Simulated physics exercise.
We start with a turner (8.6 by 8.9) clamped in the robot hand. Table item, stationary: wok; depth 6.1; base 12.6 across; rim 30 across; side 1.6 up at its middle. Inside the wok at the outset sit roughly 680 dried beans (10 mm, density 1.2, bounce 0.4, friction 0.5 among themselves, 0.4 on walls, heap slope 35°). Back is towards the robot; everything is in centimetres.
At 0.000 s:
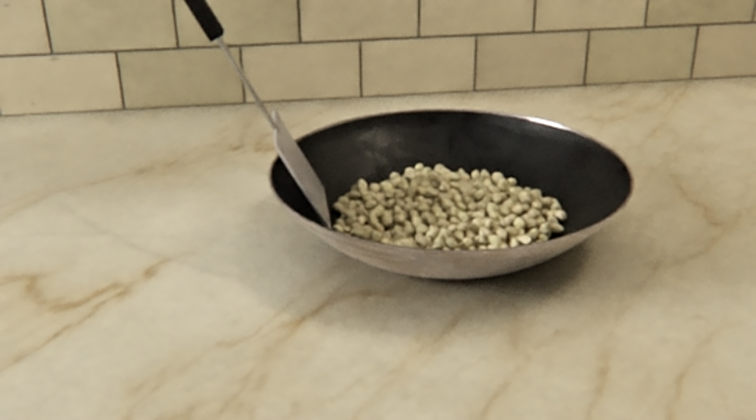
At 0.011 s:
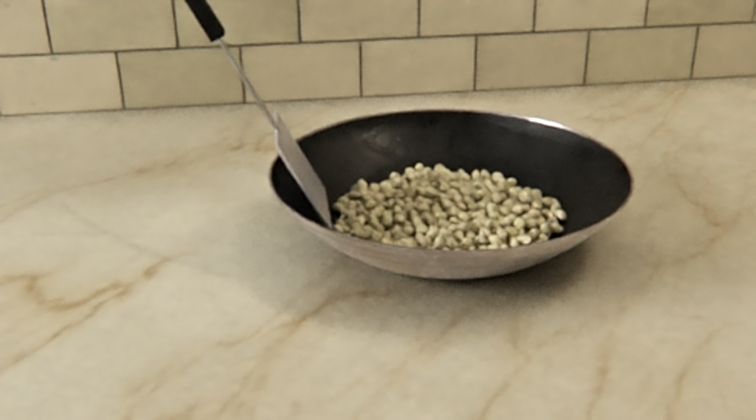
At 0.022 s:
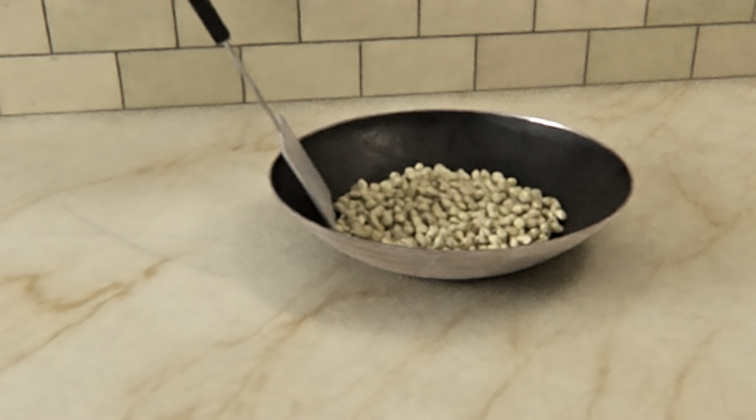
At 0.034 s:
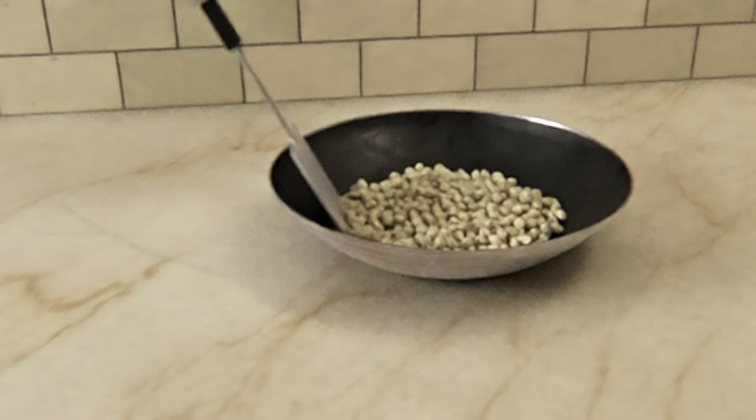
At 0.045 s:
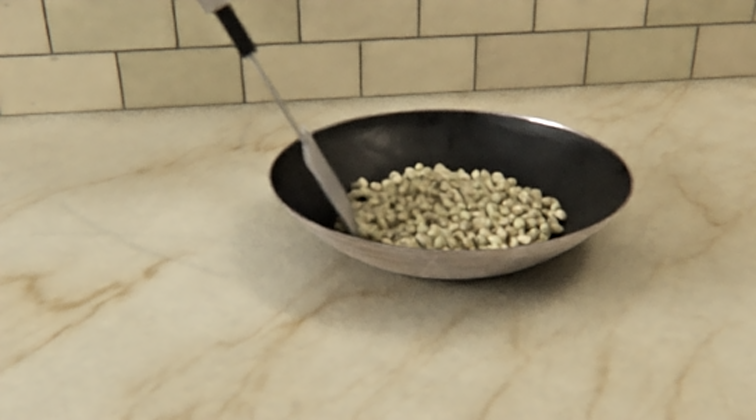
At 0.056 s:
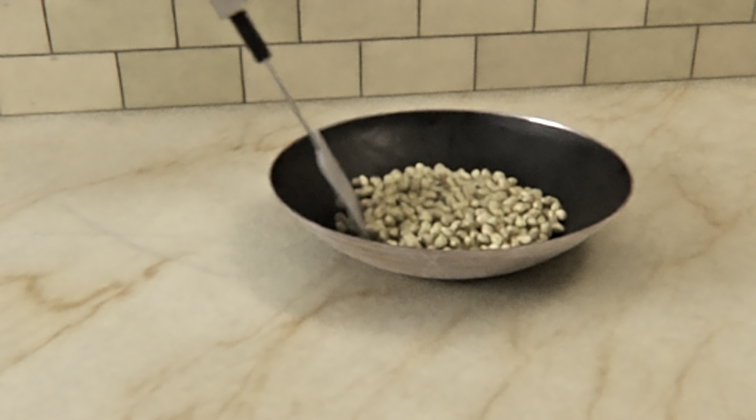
Black-handled metal turner moving slowly right inside a dark wok, its blade sliding into the left edge of a pale bean heap.
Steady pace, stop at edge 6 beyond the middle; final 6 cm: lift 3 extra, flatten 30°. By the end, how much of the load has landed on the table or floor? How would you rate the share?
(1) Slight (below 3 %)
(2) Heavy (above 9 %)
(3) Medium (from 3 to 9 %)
1.
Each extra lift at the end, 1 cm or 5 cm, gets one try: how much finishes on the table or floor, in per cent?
Close to 0 and 5 percent respectively.
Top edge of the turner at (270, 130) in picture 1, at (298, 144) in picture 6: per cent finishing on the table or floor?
Near 0 in a hundred.
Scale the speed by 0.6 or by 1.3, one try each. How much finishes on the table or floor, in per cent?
The two tries give roughly 0 and 5 in a hundred.
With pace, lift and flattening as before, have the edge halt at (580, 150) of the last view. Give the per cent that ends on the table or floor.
The share ending on the table or floor is about 40 per cent.
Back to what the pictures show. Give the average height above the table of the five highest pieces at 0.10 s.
They are near 6 cm up.
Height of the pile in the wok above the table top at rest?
Roughly 6.5 centimetres.
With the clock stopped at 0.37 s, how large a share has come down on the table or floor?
Roughly 0 per cent.
After 0.10 s, sloping 63°, highest piece 7 above the table; 683 in the wok.
After 0.15 s, sloping 54°, highest piece 9 above the table; 683 in the wok.
After 0.37 s, sloping 33°, highest piece 7 above the table; 674 in the wok, 3 on the table or floor, 6 on the blade or in flight.
After 1.42 s, sloping 33°, highest piece 6 above the table; 674 in the wok, 9 on the table or floor.
At rest, 674 in the wok, 9 on the table or floor. That is 1 % on the table or floor.
